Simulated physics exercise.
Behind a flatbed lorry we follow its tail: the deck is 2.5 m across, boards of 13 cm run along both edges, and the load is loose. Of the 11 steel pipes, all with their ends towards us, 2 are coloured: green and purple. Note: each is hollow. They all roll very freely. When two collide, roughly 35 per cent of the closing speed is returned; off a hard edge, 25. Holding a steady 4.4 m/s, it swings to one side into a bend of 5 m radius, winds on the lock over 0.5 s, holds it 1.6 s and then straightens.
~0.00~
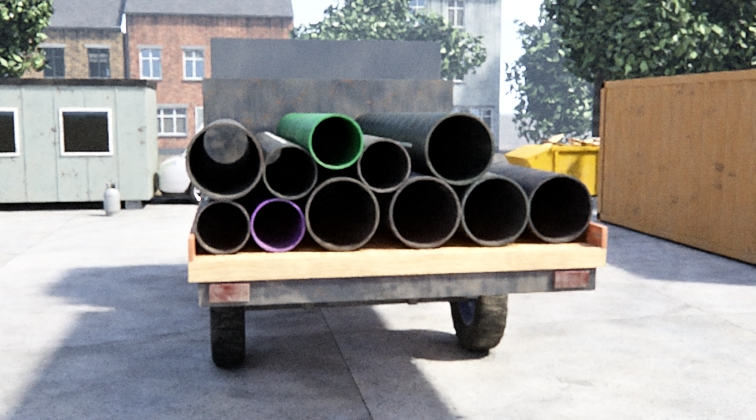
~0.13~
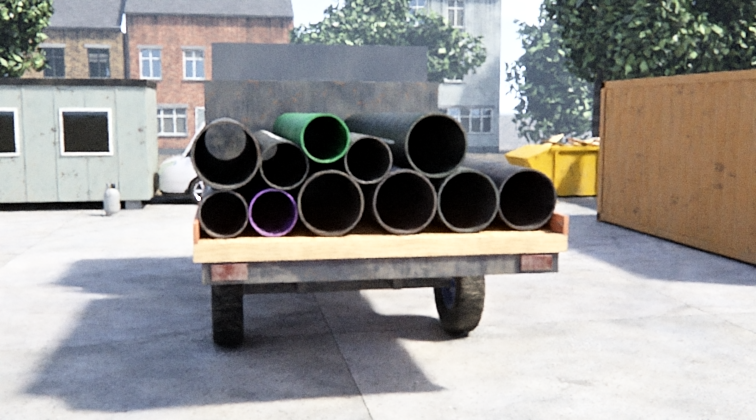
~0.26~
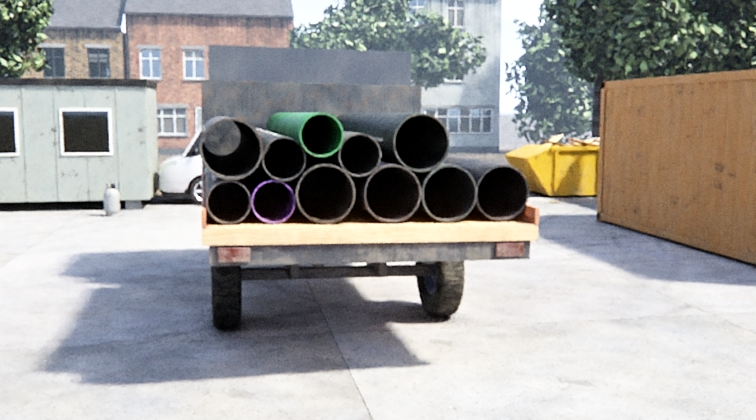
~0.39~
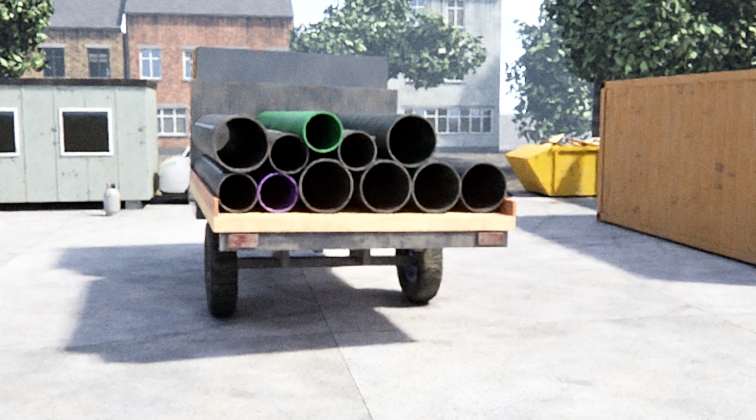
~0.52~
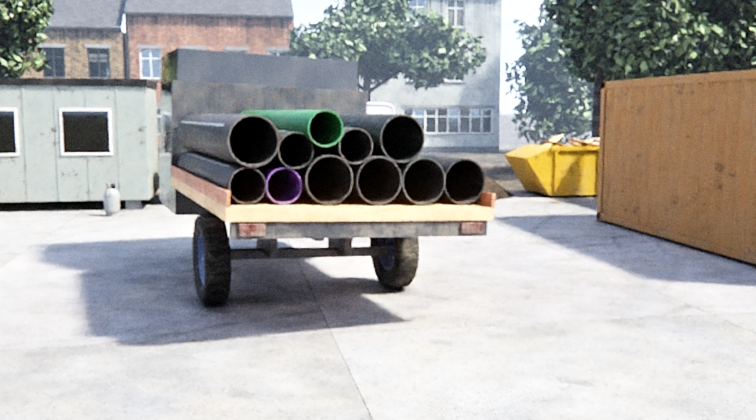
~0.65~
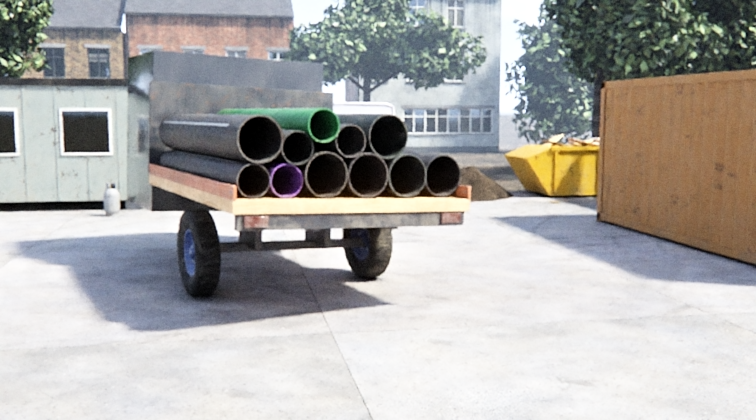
In a sunlit paved yard with a grey cabin at left, a yellow skip and tan container at right, and brick buildings and trees beyond, a still camera looks at a flatbed's tail. Dark hollow pipes lie in two layers on its deck, a green one on top and a purple-rimmed one below left. The flatbed rolls away, curving left and leaning slightly right, while the pipes keep their places.
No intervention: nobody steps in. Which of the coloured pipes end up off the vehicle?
Green pipe: Still aboard; purple: Still aboard.
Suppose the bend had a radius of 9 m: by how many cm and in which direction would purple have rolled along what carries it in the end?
I'd expect some 0 centimetres to the right.
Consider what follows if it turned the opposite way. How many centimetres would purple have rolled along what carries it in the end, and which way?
I'd expect some 0 centimetres to the right.
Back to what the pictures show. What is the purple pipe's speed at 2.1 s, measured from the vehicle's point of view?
Close to 0.0 m/s then.
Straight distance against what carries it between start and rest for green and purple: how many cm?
Values - green 80, purple 5.
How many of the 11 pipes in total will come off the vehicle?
That comes to 1 in total.
Then, 2.1 s in, green is up on others, 120 cm from the right edge, rolling right; purple is on the deck, 55 cm from the left edge; 0 off so far.
In the end (4.1 s), green is up on others, 90 cm from the right edge; purple is on the deck, 55 cm from the left edge; 1 off so far.
